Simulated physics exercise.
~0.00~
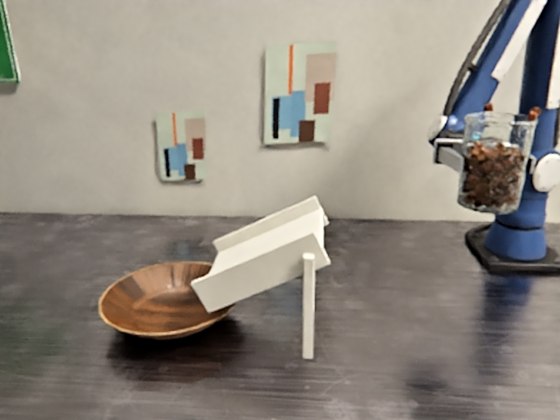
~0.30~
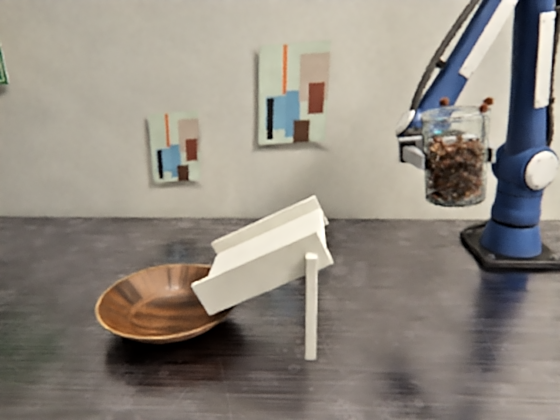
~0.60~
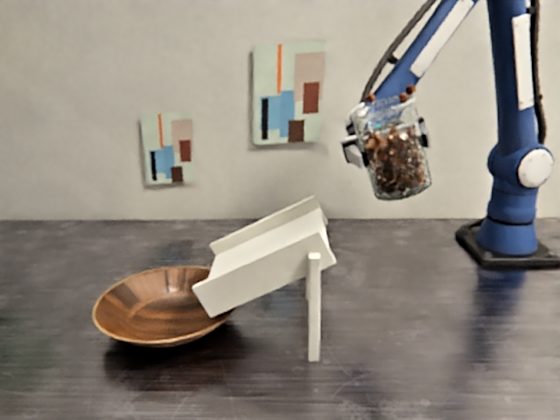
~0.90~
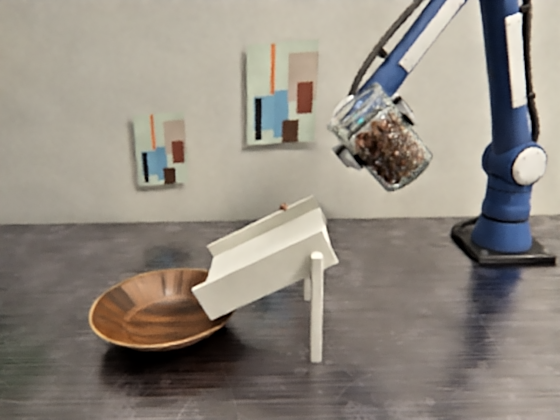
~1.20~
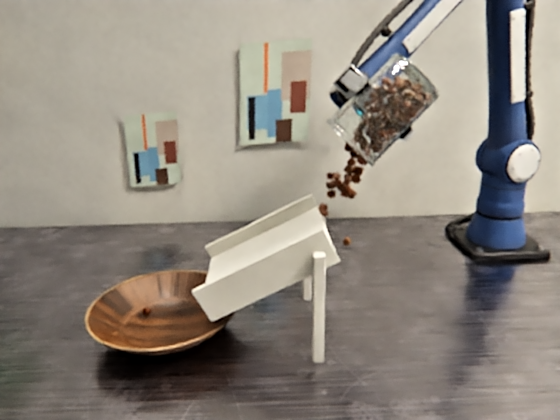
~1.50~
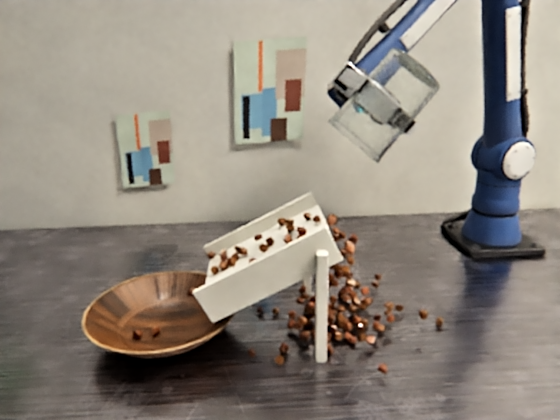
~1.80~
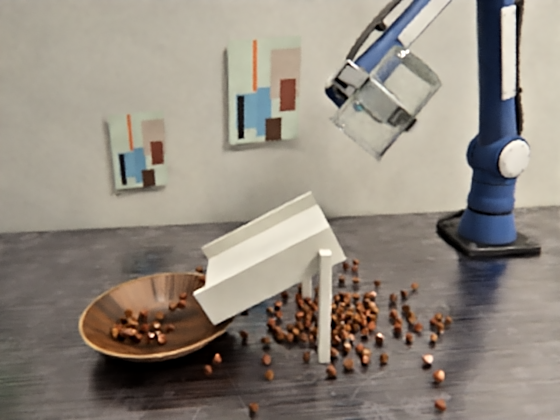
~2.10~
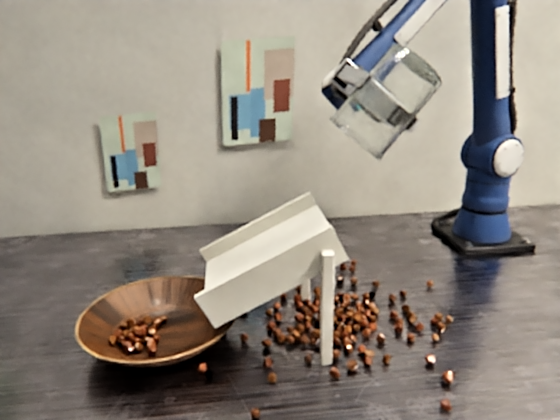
A blue robot arm carried a clear tumbler of brown pellets left toward a white chute and tipped it over, spilling most of them onto the dark table around the chute's leg, while a smaller share slid down into the wooden bowl.
